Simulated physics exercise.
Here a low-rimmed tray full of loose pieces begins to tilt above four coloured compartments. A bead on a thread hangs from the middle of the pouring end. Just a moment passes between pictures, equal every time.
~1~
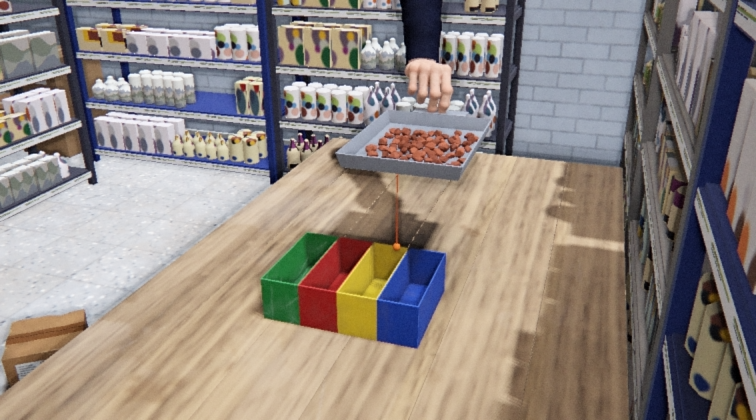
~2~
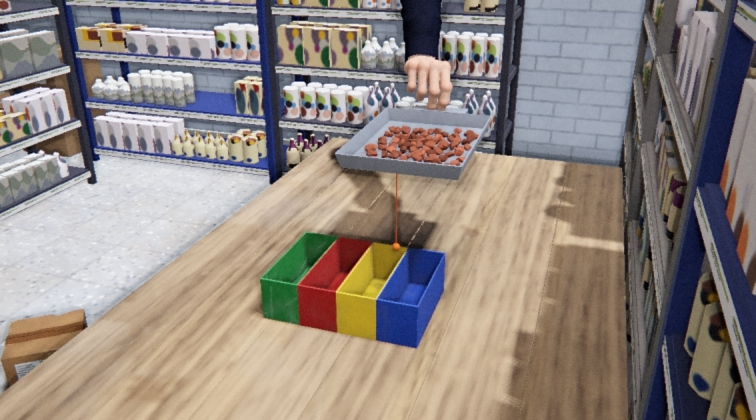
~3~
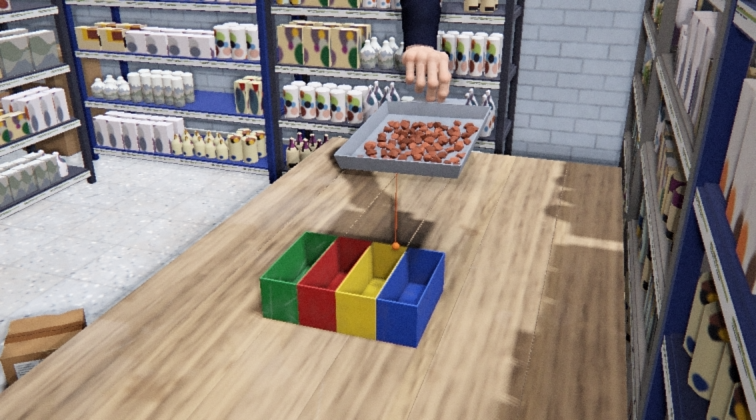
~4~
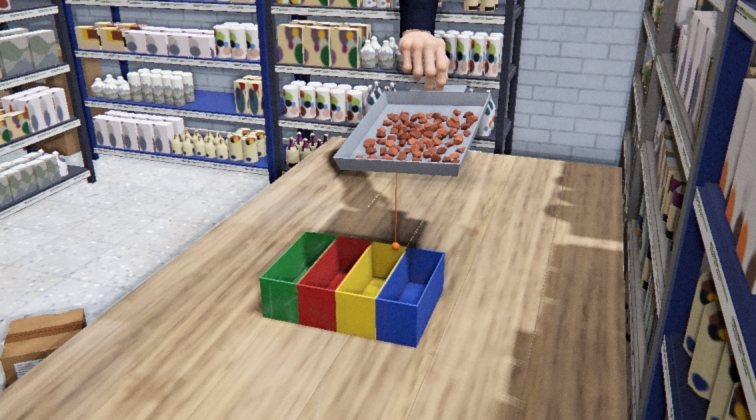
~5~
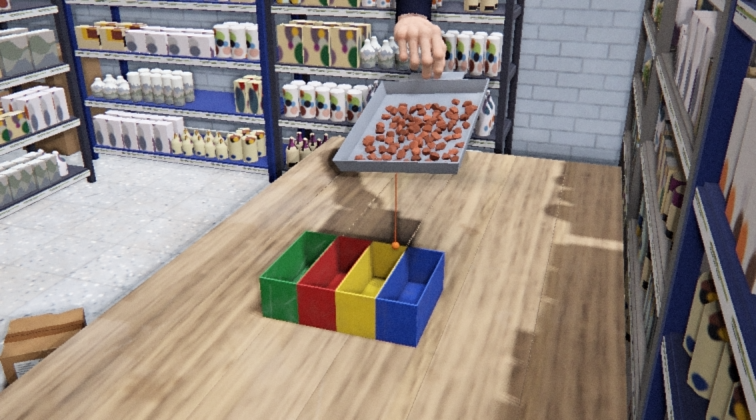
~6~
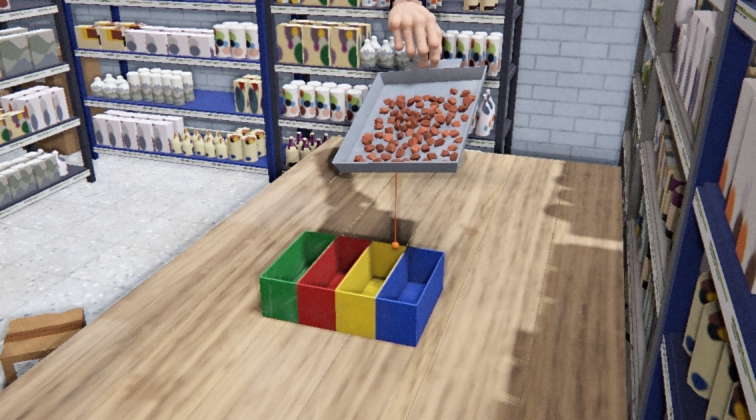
A hand tilts a gray tray of reddish-brown pieces above four coloured compartments.
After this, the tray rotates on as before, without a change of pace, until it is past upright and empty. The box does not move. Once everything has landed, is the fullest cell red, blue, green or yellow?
It is the red cell.
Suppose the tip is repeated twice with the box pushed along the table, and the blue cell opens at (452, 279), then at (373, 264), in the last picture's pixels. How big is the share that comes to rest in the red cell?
That makes 30 per cent, followed by 10 per cent.
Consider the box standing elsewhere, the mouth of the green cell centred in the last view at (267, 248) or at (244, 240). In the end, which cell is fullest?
So the first one goes to the cell in yellow and the second to that blue cell.
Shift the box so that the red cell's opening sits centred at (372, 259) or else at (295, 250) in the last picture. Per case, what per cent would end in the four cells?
First 90 %, then 90 %.
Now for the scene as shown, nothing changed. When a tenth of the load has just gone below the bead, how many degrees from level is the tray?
A tilt of roughly 85°.
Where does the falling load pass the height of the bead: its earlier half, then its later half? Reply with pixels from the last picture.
Earlier portion about (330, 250); later portion about (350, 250).
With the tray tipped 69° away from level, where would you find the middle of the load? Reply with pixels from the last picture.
In the last view, the load is centred close to (370, 158).
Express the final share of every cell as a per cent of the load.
Green cell: 10 per cent; red cell: 50 per cent; yellow cell: 30 per cent; blue cell: 0 per cent.
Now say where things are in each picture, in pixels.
In the first frame, corners of the pouring end (341, 152) and (459, 165), level; middle of the load (420, 145), bits of crushed brick; bead on its thread (397, 247); green cell (281, 298); red cell (318, 305); yellow cell (357, 312); blue cell (398, 320).
In the second frame, corners of the pouring end (340, 152) and (458, 165), level; middle of the load (420, 144).
In the third frame, corners of the pouring end (339, 154) and (457, 163), tipped barely, lowest at the left corner; middle of the load (419, 140).
In the fourth frame, corners of the pouring end (339, 156) and (456, 162), tipped a little, lowest at the left corner; middle of the load (418, 134).
In the fifth frame, corners of the pouring end (338, 158) and (455, 160), tipped clearly, lowest at the left corner; middle of the load (417, 129).
In the sixth frame, corners of the pouring end (337, 160) and (454, 159), tipped clearly, lowest at the left corner; middle of the load (415, 124); green cell (279, 296); red cell (317, 303); yellow cell (356, 311); blue cell (396, 318).
Just after the last frame, tray tipped steeply; almost all on the tray; just a few in the red cell; just a few falling or outside the box.
A moment on, tray tipped past a quarter turn; about a tenth on the tray; roughly a third in the red cell; roughly a quarter in the yellow cell; about a tenth in the green cell; just a few in the blue cell; about a tenth falling or outside the box.
Further on, tray tipped past a quarter turn; roughly half in the red cell; roughly a third in the yellow cell; about a tenth in the green cell; just a few in the blue cell.
When it is over, tray tipped past a quarter turn; roughly half in the red cell; roughly a third in the yellow cell; about a tenth in the green cell; just a few in the blue cell.
